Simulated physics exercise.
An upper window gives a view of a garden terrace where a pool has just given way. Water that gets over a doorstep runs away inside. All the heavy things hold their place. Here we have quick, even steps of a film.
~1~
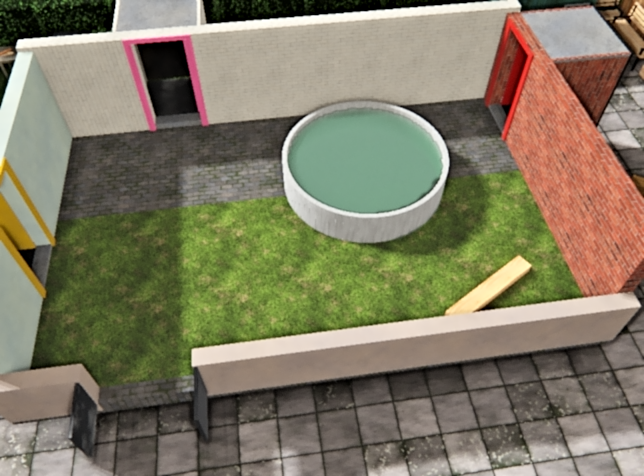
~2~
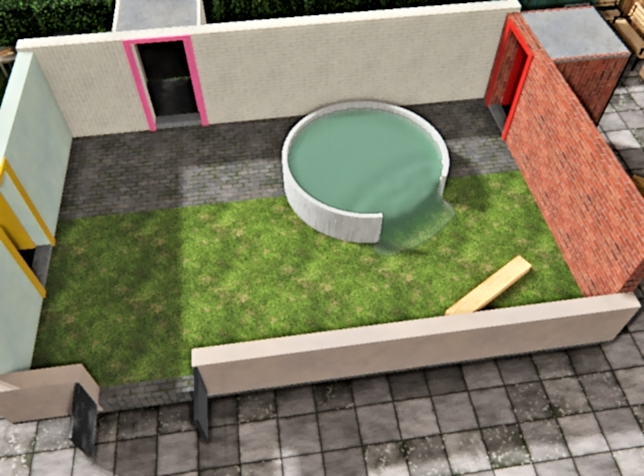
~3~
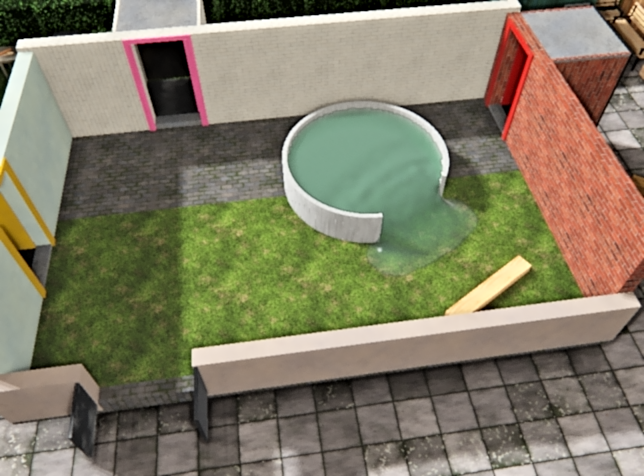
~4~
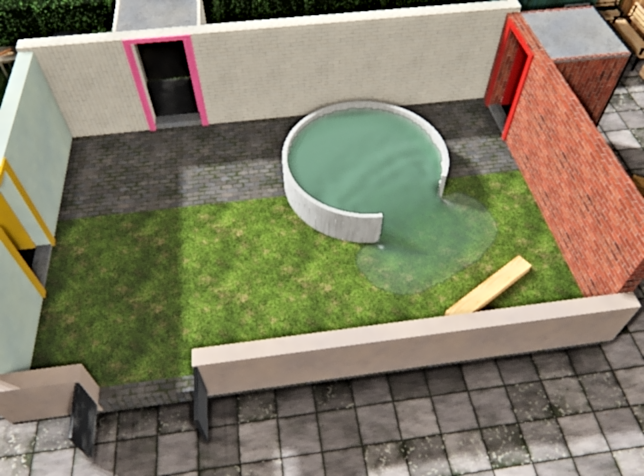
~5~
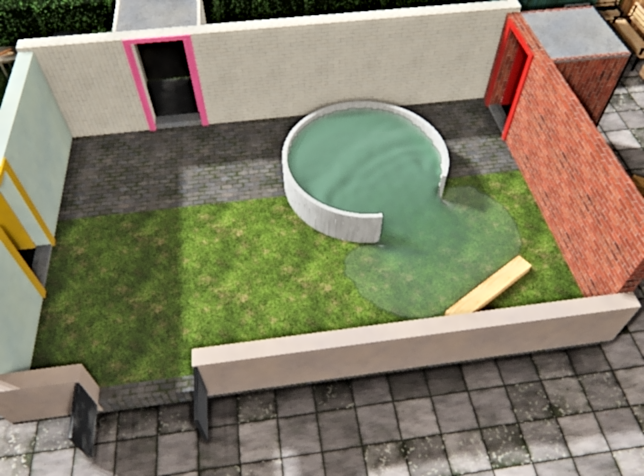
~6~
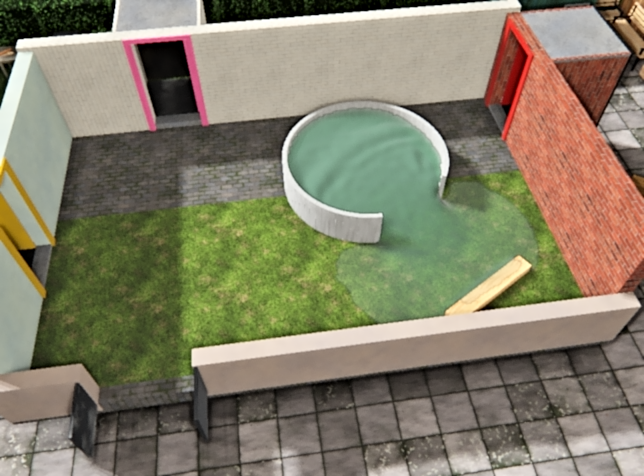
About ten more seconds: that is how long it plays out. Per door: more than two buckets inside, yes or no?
Per door - yellow door: No, red door: Yes, pink door: No.
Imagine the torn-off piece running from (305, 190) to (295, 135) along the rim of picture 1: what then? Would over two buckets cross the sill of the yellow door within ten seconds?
After that, yellow tops the limit.
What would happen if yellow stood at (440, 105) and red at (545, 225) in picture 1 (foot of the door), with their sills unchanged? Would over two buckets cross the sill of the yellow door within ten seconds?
Outcome: Yellow door rises above.
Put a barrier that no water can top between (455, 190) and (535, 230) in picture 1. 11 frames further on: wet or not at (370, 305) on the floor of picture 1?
At that spot: Submerged.
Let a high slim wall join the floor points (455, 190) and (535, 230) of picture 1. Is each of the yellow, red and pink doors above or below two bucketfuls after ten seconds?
The yellow door falls short, the red door falls short, the pink door falls short.
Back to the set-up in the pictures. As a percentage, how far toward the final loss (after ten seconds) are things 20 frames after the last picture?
Around 0 %.
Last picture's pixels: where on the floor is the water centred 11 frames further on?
Centre of mass: Roughly (402, 217).
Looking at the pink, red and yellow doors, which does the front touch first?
Result: The door marked red.
A moment on, water covers 20 % of the floor; the yellow door not reached, the red door not reached, the pink door not reached.
Next, water covers 25 % of the floor; the yellow door not reached, the red door not reached, the pink door not reached.
Then, water covers 40 % of the floor; the yellow door not reached, the red door wet at the sill, nothing in, the pink door not reached.
Later, water covers 65 % of the floor; the yellow door not reached, the red door under two buckets in, the pink door not reached.
In the end, water covers 100 % of the floor; the yellow door wet at the sill, nothing in, the red door over two buckets in, the pink door wet at the sill, nothing in.
